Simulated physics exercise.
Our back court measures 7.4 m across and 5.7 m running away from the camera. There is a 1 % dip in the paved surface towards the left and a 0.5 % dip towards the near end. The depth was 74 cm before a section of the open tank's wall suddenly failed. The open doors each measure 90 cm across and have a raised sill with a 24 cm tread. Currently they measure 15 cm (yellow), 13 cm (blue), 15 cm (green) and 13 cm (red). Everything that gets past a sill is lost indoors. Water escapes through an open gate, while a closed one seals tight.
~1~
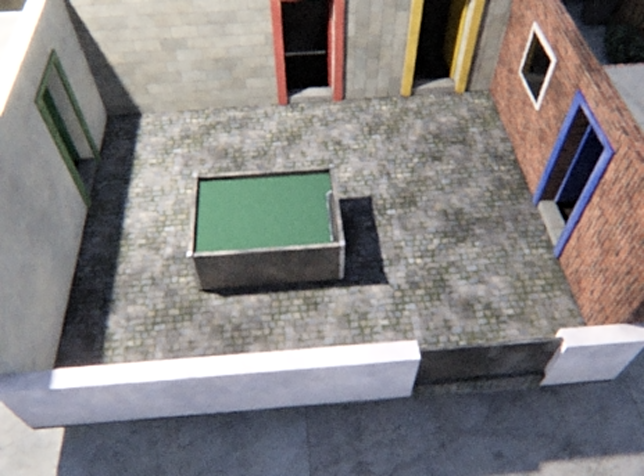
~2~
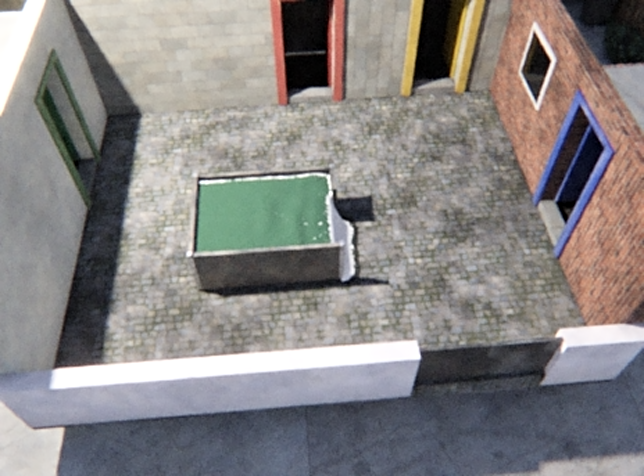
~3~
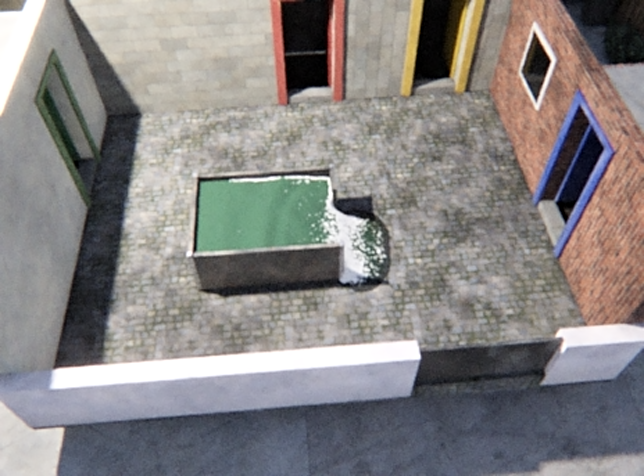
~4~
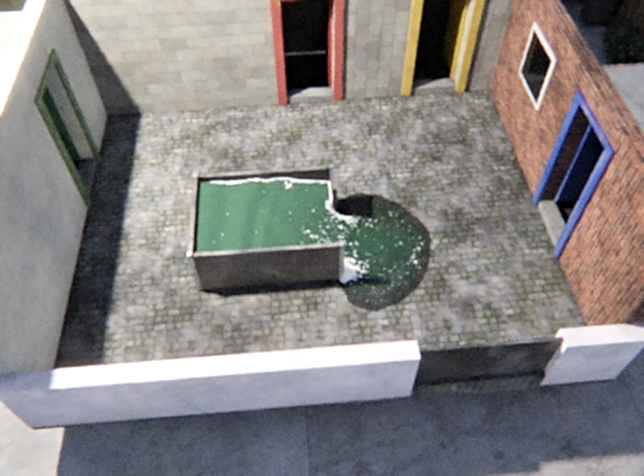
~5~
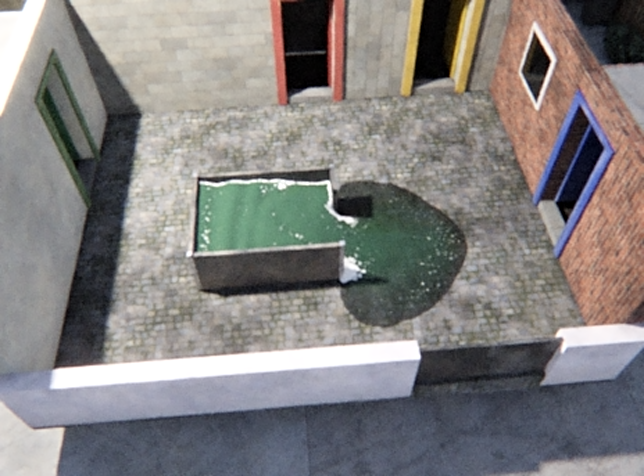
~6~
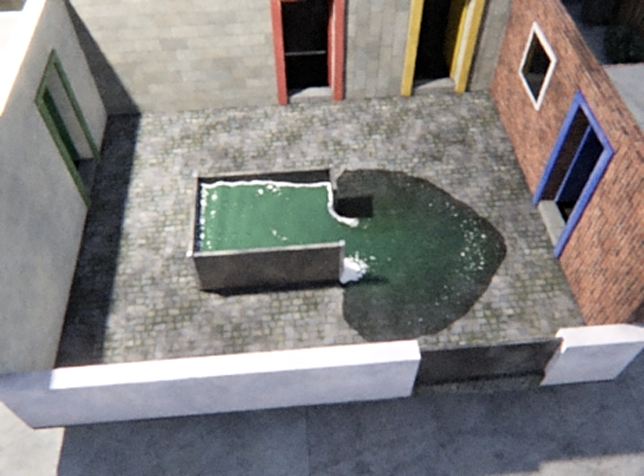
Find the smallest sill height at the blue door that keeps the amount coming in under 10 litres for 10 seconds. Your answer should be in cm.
The smallest height is roughly 23 cm.
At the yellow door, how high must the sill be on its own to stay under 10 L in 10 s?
The yellow one would have to be about 11.0 cm high.
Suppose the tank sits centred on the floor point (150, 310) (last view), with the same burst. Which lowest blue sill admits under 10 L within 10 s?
You'd need some 16 cm.
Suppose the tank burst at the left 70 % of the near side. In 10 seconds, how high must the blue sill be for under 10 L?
It should stand roughly 6.5 cm high.
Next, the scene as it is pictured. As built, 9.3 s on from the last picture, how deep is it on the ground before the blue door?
The depth there is around 5.0 cm.
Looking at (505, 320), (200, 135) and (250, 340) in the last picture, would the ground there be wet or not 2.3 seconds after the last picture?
Listed order - soaked through, unwetted, unwetted.
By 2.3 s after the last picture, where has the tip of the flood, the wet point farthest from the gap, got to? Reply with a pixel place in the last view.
Near pixel (491, 93).
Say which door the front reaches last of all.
The answer is the green door.
Then, 0.7 s after the last picture water covers 30 % of the floor, deepest (36 cm) near (345, 255); 6 cm at the blue door, 15 litres in over its 13 cm sill.
Then, 2.3 s after the last picture water covers 35 % of the floor, deepest (26 cm) near (490, 350); 21 cm at the blue door, 101 litres in over its 13 cm sill.
Then, 9.3 s after the last picture water covers 95 % of the floor, deepest (11 cm) near (78, 257); 5 cm at the blue door, 123 litres in over its 13 cm sill.
At the blue door as built, the water peaked near 26 cm, 1.5 s after the last picture.
With a sill of 18.5 cm, 39 litres would have come in within the 10 s; with 25 cm, 2 litres. So under 10 litres takes about 23 cm.
